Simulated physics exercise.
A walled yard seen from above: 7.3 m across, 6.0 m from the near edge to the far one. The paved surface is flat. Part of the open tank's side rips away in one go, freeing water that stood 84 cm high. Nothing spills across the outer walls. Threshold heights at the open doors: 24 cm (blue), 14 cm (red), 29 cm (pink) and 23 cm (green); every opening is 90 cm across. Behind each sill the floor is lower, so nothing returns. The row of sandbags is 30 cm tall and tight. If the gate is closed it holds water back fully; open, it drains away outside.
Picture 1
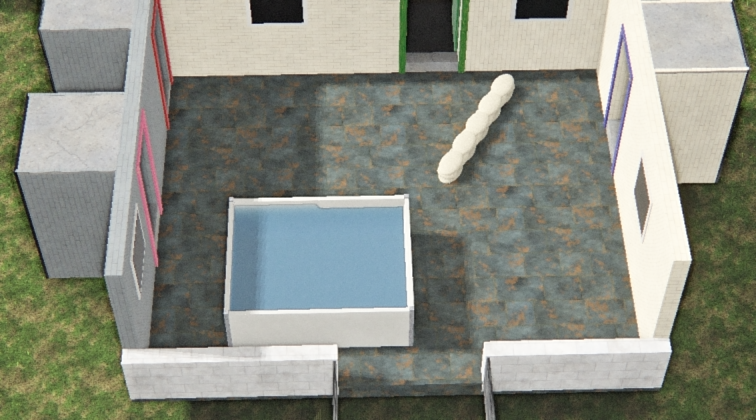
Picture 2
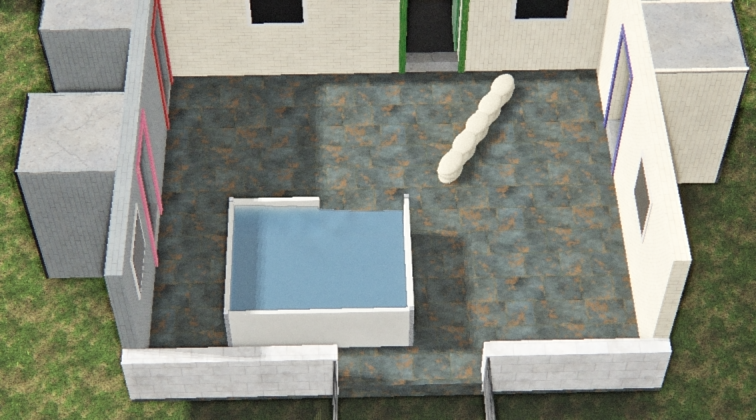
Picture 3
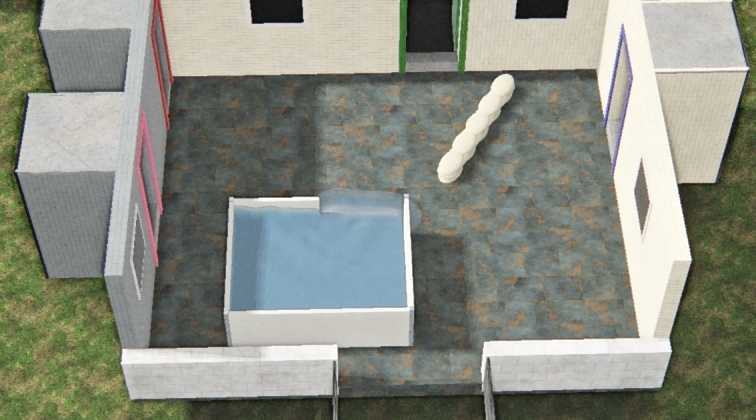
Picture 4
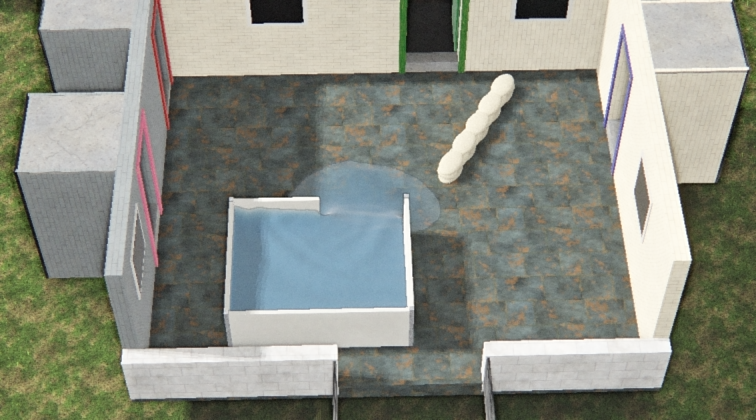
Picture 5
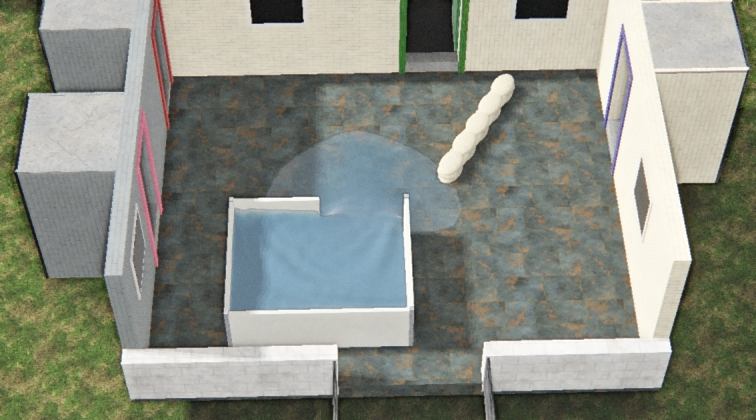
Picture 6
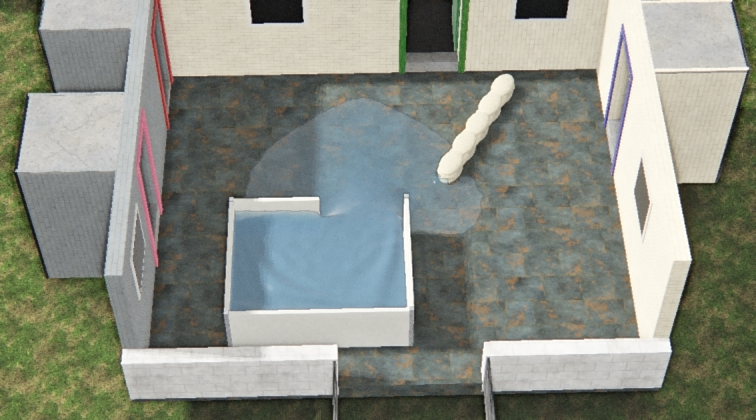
In a walled paved yard, the far side of a white open tank breaks open and water spreads outward across the floor, reaching a pale, lumpy column.
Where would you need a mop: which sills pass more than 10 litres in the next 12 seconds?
Within that time: At the blue door it does not reach the limit; at the red door it exceeds the limit; at the pink door it keeps below the limit; at the green door it exceeds the limit.
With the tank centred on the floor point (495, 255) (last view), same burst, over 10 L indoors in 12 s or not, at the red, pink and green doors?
Then: Red past it, pink below, green under.
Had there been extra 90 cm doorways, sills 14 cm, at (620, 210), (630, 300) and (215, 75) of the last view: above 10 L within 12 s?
In that order: Below, not over, past it.
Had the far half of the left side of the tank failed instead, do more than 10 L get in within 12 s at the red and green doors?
Then: Red past it, green not over.
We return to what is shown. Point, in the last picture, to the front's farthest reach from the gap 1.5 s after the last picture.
Around (592, 71).
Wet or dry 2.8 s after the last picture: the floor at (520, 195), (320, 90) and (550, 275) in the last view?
In turn: Under water, flooded, dry.
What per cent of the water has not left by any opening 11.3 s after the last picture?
Some 86 per cent remains.
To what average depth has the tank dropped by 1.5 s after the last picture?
Roughly 45 cm on average.
Then, 0.7 s after the last picture water covers 35 % of the floor and is deepest (45 cm) near (377, 224); blue door not reached, red door not reached, pink door not reached, green door 31 cm at the sill, 1 L in.
Then, 1.5 s after the last picture water covers 45 % of the floor and is deepest (44 cm) near (456, 73); blue door not reached, red door 13 cm at the sill, 0 L in, pink door not reached, green door 41 cm at the sill, 39 L in.
Then, 2.8 s after the last picture water covers 55 % of the floor and is deepest (34 cm) near (427, 113); blue door 13 cm at the sill, 0 L in, red door 28 cm at the sill, 74 L in, pink door 1 cm at the sill, 0 L in, green door 30 cm at the sill, 107 L in.
Then, 6.3 s after the last picture water covers 95 % of the floor and is deepest (22 cm) near (169, 118); blue door 5 cm at the sill, 0 L in, red door 22 cm at the sill, 197 L in, pink door 8 cm at the sill, 0 L in, green door 16 cm at the sill, 123 L in.
Then, 11.3 s after the last picture water covers 95 % of the floor and is deepest (18 cm) near (160, 229); blue door 3 cm at the sill, 0 L in, red door 11 cm at the sill, 236 L in, pink door 18 cm at the sill, 0 L in, green door 10 cm at the sill, 123 L in.
